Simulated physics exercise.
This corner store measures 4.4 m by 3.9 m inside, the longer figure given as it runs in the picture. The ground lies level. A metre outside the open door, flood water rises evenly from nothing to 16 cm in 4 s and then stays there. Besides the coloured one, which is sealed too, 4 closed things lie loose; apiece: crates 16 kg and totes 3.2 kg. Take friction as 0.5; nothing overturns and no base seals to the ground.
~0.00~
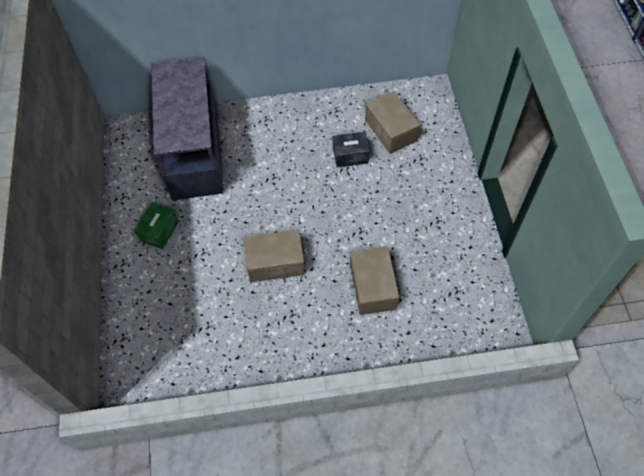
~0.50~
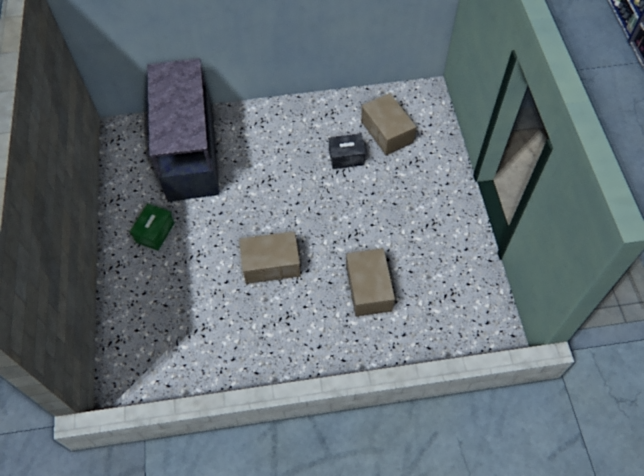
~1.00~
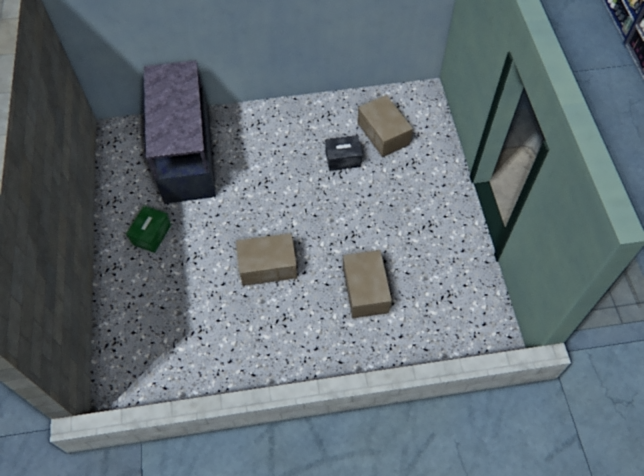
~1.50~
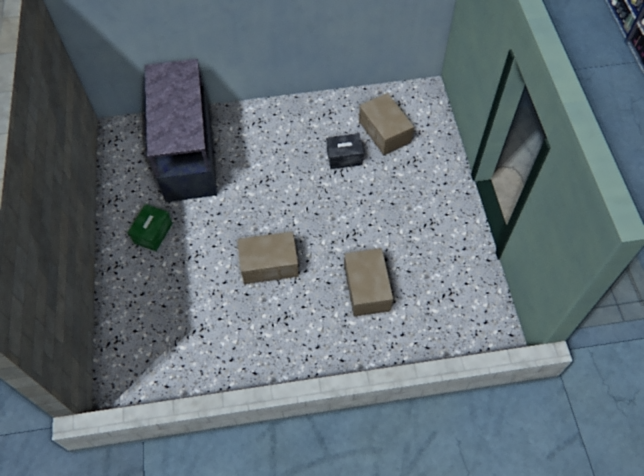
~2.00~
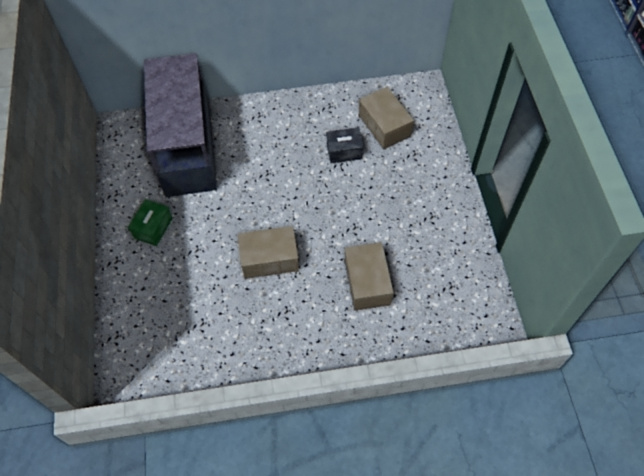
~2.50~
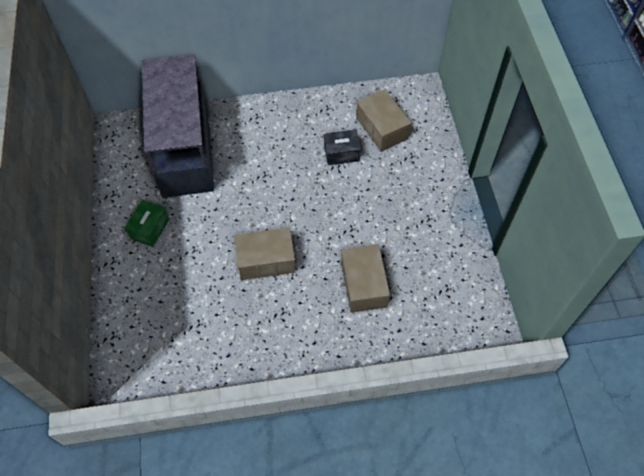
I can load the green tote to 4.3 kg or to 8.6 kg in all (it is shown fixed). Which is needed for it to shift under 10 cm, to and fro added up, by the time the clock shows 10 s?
I expect that only the larger load is enough.
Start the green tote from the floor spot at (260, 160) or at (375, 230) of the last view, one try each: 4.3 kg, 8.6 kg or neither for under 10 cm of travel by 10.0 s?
In that order: It takes the larger; neither holds.
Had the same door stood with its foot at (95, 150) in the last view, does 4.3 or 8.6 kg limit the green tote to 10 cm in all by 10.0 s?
Then neither load is enough.
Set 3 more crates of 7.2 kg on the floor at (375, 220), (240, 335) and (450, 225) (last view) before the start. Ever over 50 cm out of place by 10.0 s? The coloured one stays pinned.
In that order: Past it, less, past it.
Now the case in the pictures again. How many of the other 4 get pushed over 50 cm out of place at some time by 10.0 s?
That makes 1.
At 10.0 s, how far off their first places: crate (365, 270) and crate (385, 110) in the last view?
In turn: 30 cm, 0 cm.
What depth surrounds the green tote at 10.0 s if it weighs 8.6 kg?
Roughly 4 cm.
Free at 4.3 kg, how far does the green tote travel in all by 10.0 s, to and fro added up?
About 60 cm.
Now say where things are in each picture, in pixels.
The green tote at (155, 220), on the bottom; water covers 0.0 m2; 0 of 5 have shifted, in the first frame.
The green tote at (150, 222) rests on the ground; 0.0 m2 under water; 0 of 5 have shifted, in the second frame.
The green tote at (147, 224) rests on the ground; 0.0 m2 under water; 0 of 5 have shifted, in the third frame.
The green tote at (148, 222) rests on the ground; water covers 0.0 m2; 0 of 5 have shifted, in the fourth frame.
The green tote at (148, 217) rests on the ground; water covers 0.0 m2; 0 of 5 have shifted, in the fifth frame.
The green tote at (145, 218) rests on the ground; water covers 0.2 m2; 0 of 5 have shifted, in the sixth frame.
After 3.5 s the green tote would be 0 cm from its start with 4.3 kg and 0 cm from its start with 8.6 kg; 0 cm of water round it then.
After 4.5 s the green tote would be 0 cm from its start with 4.3 kg and 0 cm from its start with 8.6 kg; 0 cm of water round it then.
After 7.0 s the green tote would be 20 cm from its start with 4.3 kg and 0 cm from its start with 8.6 kg; 3 cm of water round it then.
After 10.0 s the green tote would be 58 cm from its start with 4.3 kg and 0 cm from its start with 8.6 kg; 4 cm of water round it then.
